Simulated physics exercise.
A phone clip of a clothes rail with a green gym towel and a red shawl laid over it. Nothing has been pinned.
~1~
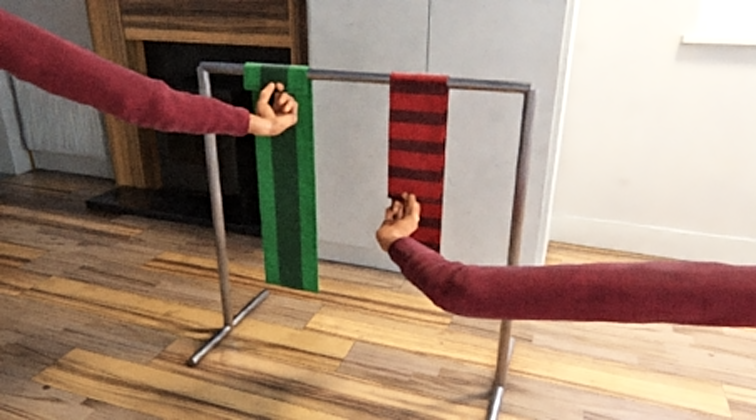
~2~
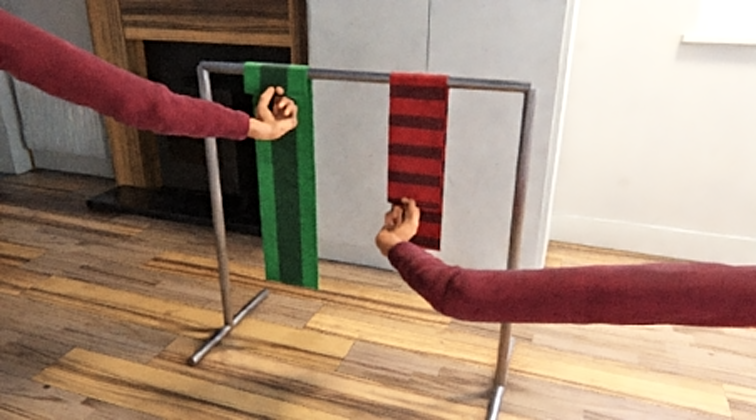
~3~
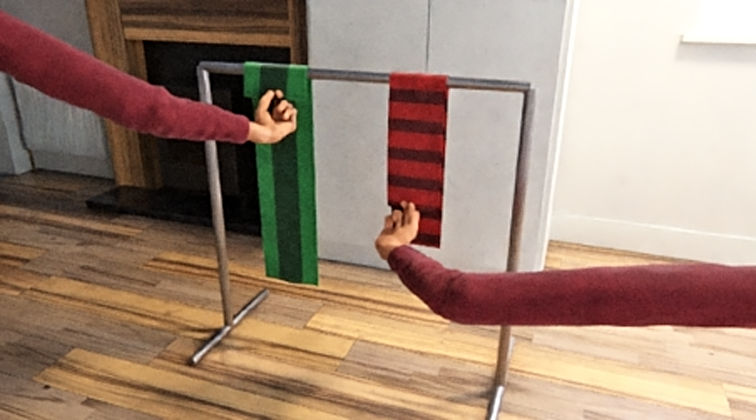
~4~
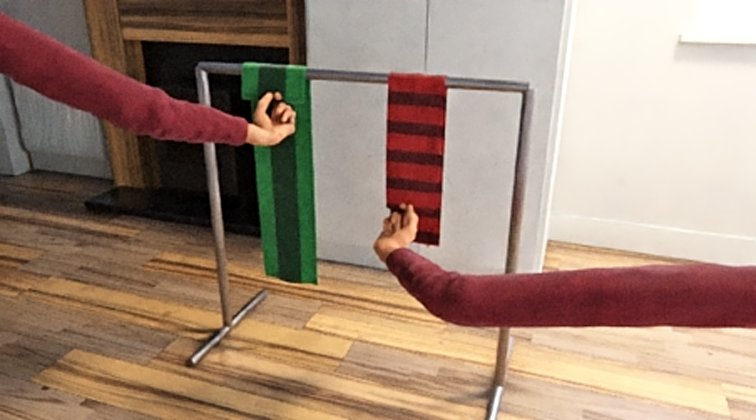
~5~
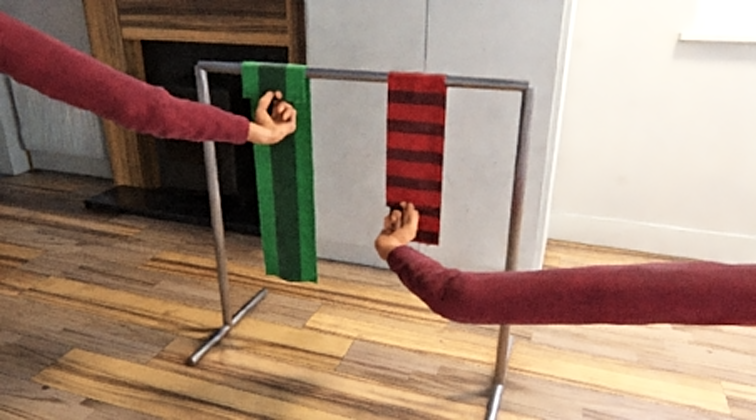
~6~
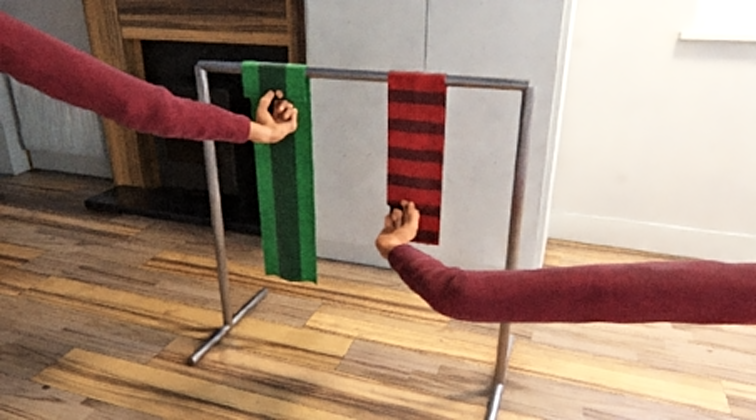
Two hands in maroon sleeves staying almost still beside a green cloth and a red striped cloth hanging over a metal rail.
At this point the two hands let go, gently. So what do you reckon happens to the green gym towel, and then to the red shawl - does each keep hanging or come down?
The green gym towel is going to fall; the red shawl is not going to fall.
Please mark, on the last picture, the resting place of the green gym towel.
Roughly (297, 337).
Then, 0.36 s on from there, gym towel clear of the rail and dropping near (288, 220); shawl as it was left.
Then, 0.62 s on from there, gym towel in a heap on the floor near (297, 335); shawl as it was left.
In the end, gym towel in a heap on the floor near (297, 337); shawl as it was left. The green gym towel is pulled off by its long side and the red shawl stays on.
